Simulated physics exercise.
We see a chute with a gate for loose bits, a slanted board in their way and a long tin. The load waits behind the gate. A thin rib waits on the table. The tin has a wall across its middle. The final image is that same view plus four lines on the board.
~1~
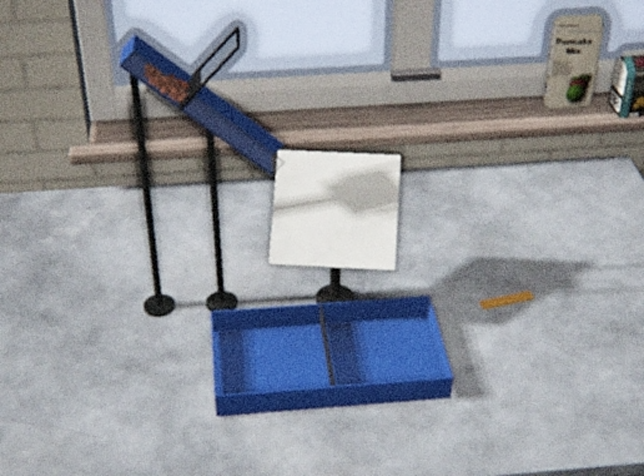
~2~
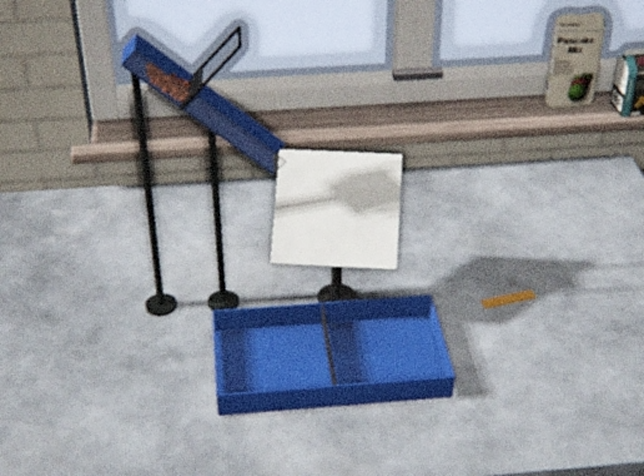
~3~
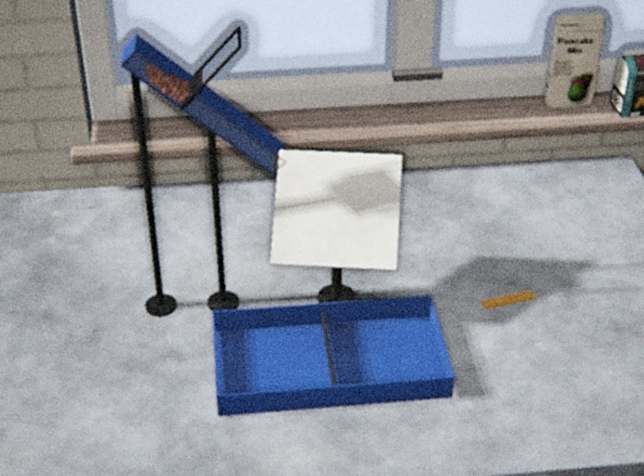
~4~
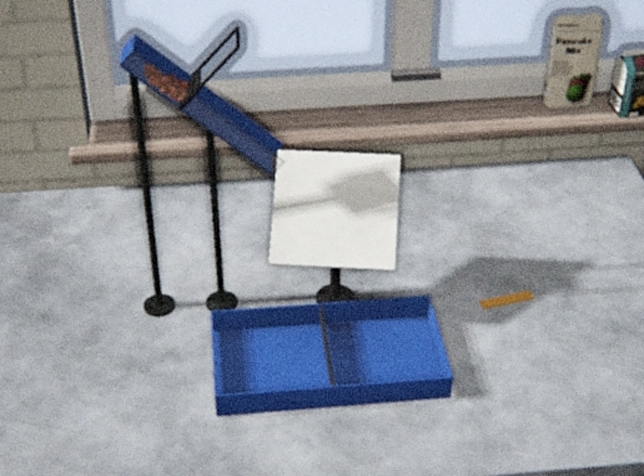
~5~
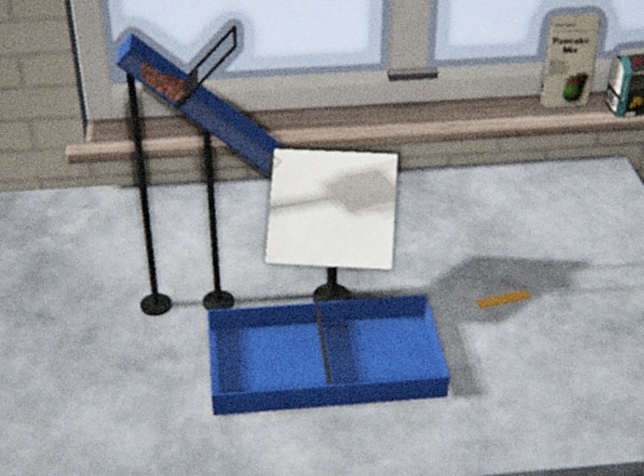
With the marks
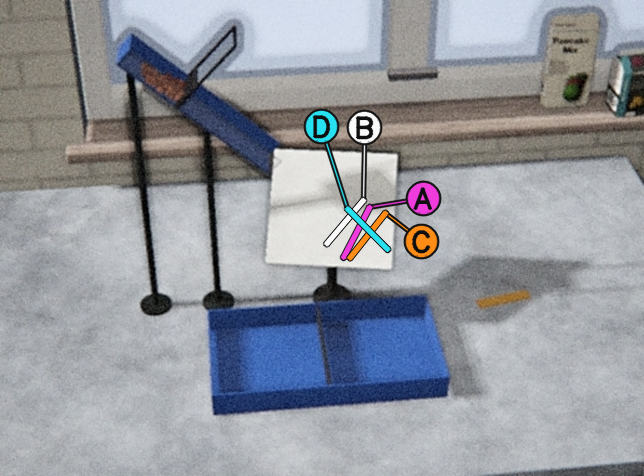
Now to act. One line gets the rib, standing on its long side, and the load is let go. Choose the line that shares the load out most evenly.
Take A.
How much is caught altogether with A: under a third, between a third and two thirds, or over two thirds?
Over two thirds.
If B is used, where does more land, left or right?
The left half.
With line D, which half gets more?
More lands on the right.
On the marked copy, line A from (369, 207) to (343, 257); line B from (363, 200) to (326, 243); line C from (385, 213) to (349, 257); line D from (347, 208) to (387, 249).
If A is chosen, of what is caught, about half in the left half, about half in the right.
If B is chosen, of what is caught, most in the left half, a small part in the right.
If C is chosen, of what is caught, about a quarter in the left half, most in the right.
If D is chosen, of what is caught, a small part in the left half, most in the right.
